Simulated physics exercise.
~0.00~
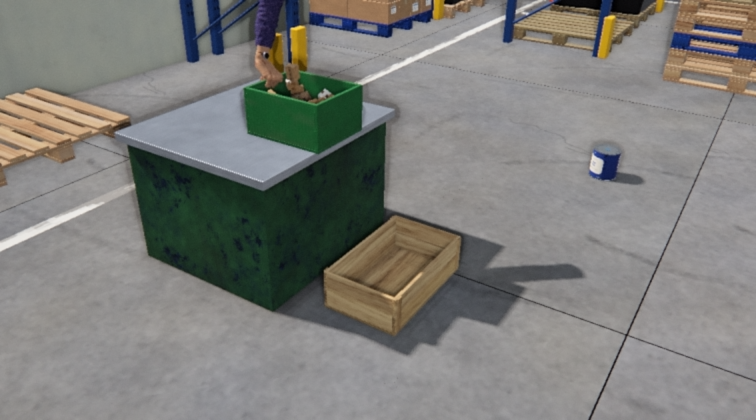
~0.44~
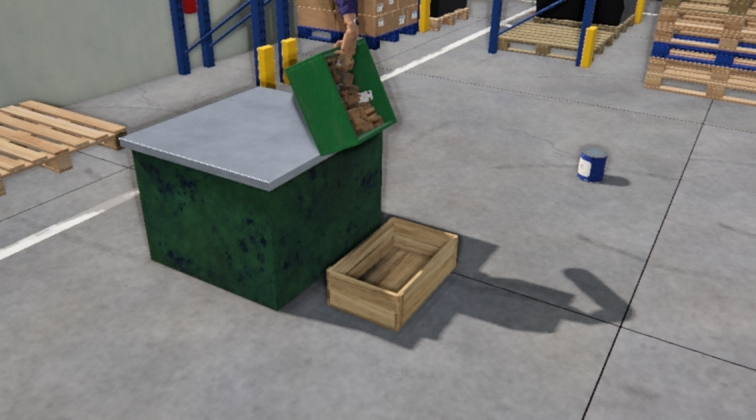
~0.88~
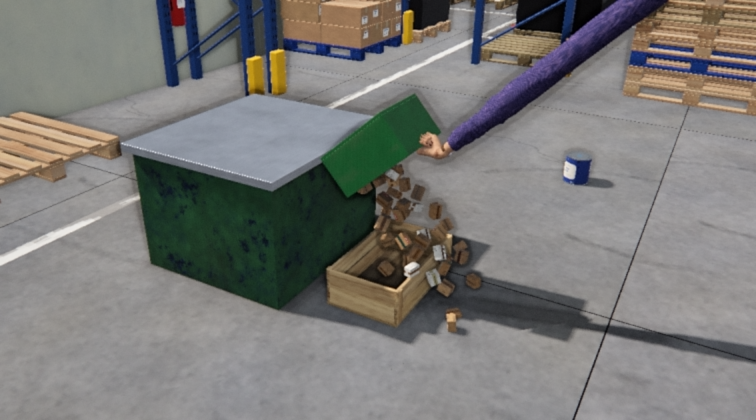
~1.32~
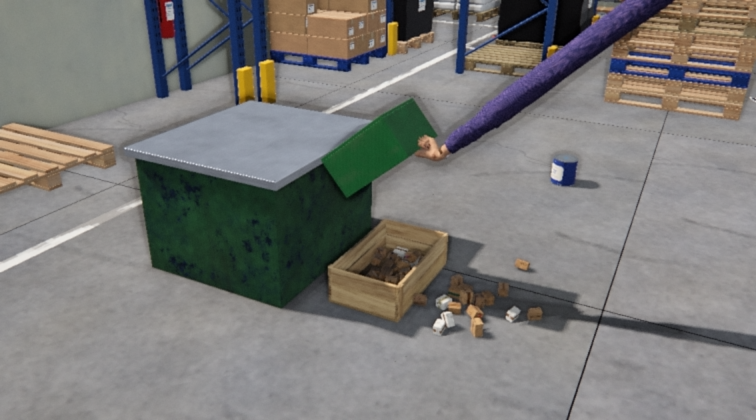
The footage shows a purple-sleeved hand tipping a green tote over the right edge of a bench in a warehouse, spilling little brown and white parcels toward a wooden trough below; many land inside, while others scatter on the floor beyond it, and the tote stays tilted.
